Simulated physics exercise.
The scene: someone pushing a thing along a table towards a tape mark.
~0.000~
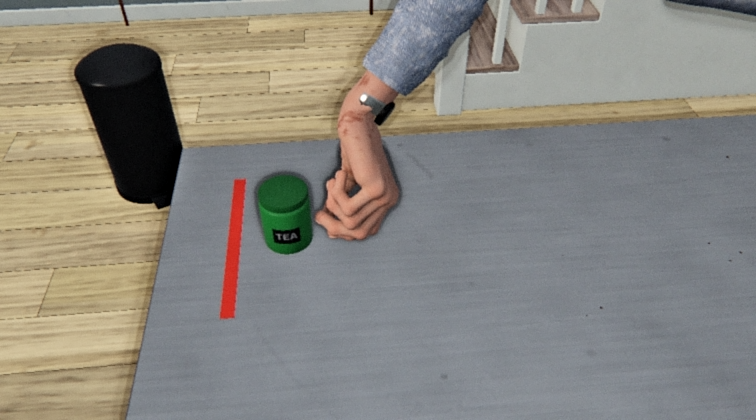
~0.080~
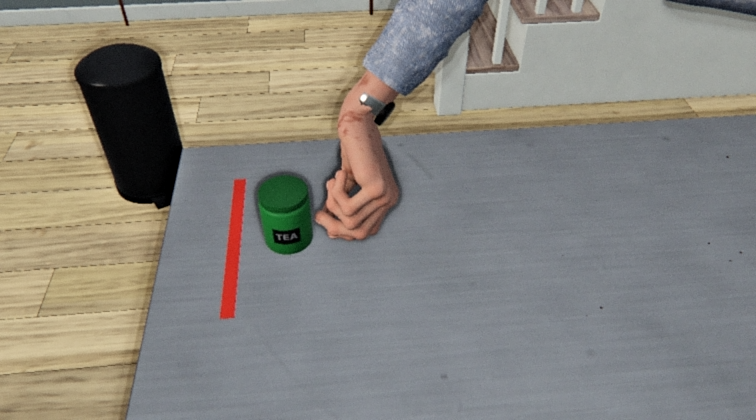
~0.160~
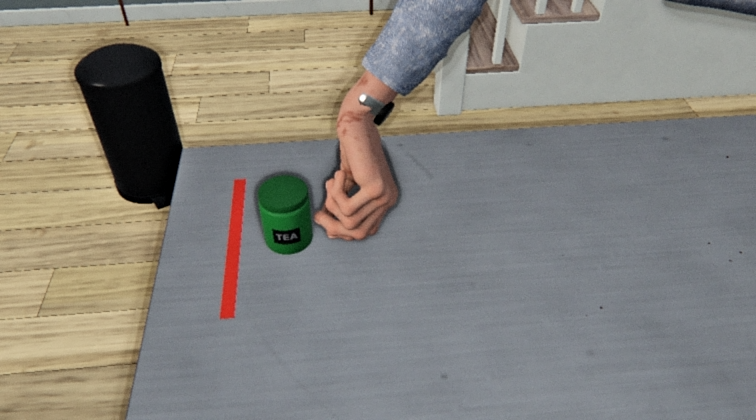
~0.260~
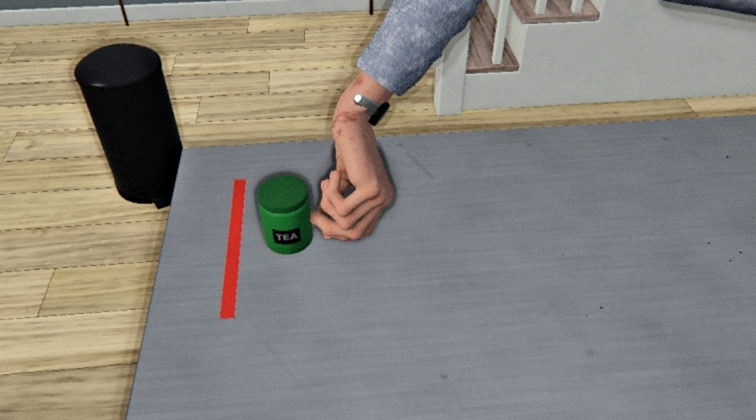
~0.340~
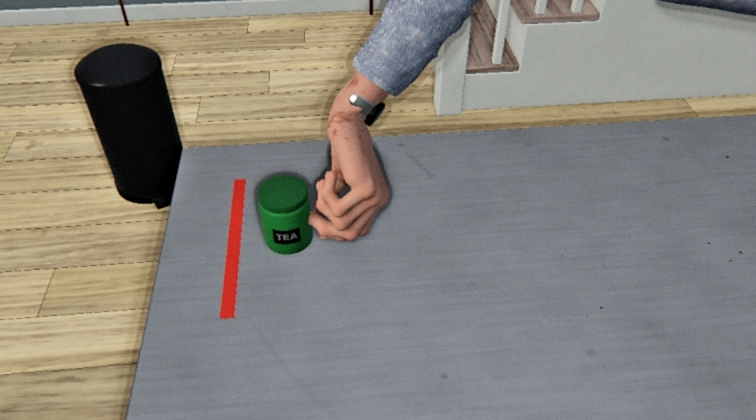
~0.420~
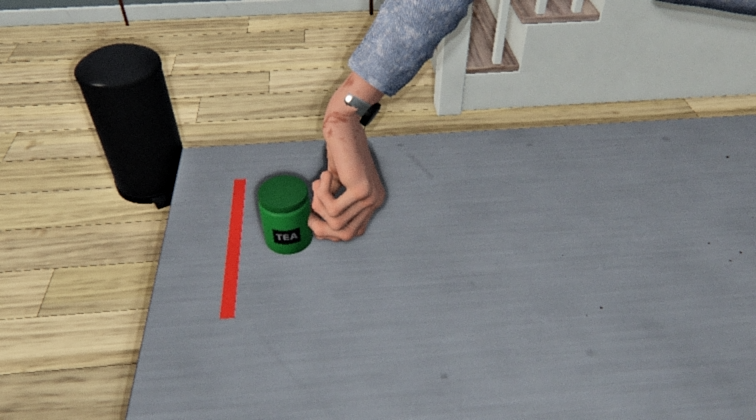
A hand in a blue-grey sleeve moves slightly over a grey tabletop in a room with a pale wooden floor, seen from above by a still camera. A green jar labelled TEA stands between a red tape strip on its left and the hand, with a black bin and white-railed stairs behind. The hand rests, then edges left against the jar, which stays put.
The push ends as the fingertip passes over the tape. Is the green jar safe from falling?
The green jar is still on the table.
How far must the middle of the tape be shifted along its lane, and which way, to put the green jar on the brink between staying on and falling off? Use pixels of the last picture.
A shift of 44 pixels, going left.
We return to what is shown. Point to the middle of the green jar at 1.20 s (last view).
Near (248, 218).
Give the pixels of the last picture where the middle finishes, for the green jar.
Around (197, 221).
By 1.20 s, green jar shifted about its own width near (248, 218).
When it is over (2.7 s), the green jar stays on the table, near (197, 221).
